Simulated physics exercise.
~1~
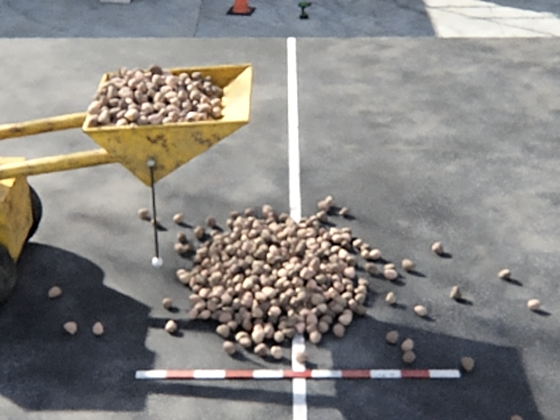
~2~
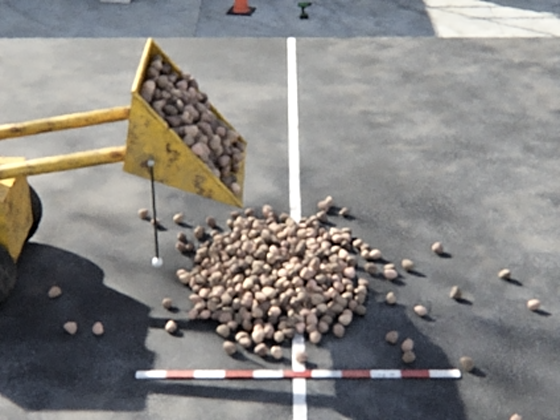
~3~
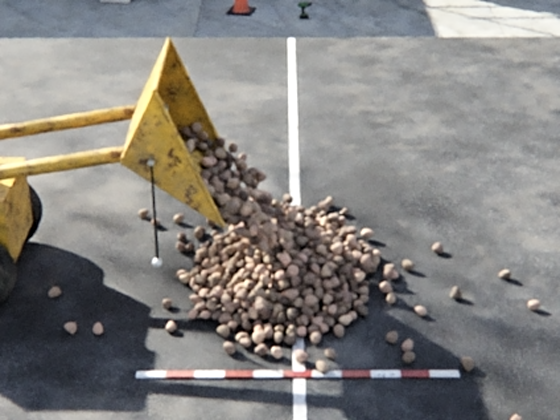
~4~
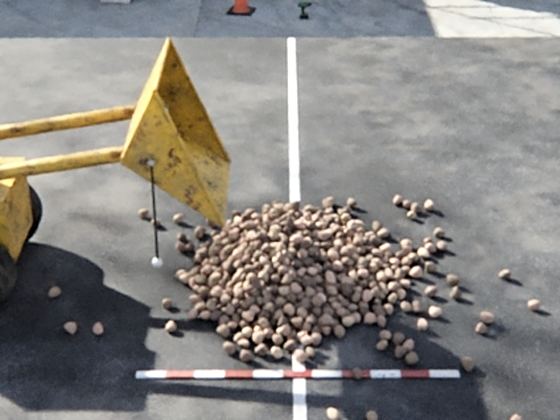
A yellow loader's bucket, heaped with round brown stones, tipped steeply forward and poured its load onto the loose pile already on the pavement, which grew and spread right across the white line, leaving the bucket empty and still tilted.
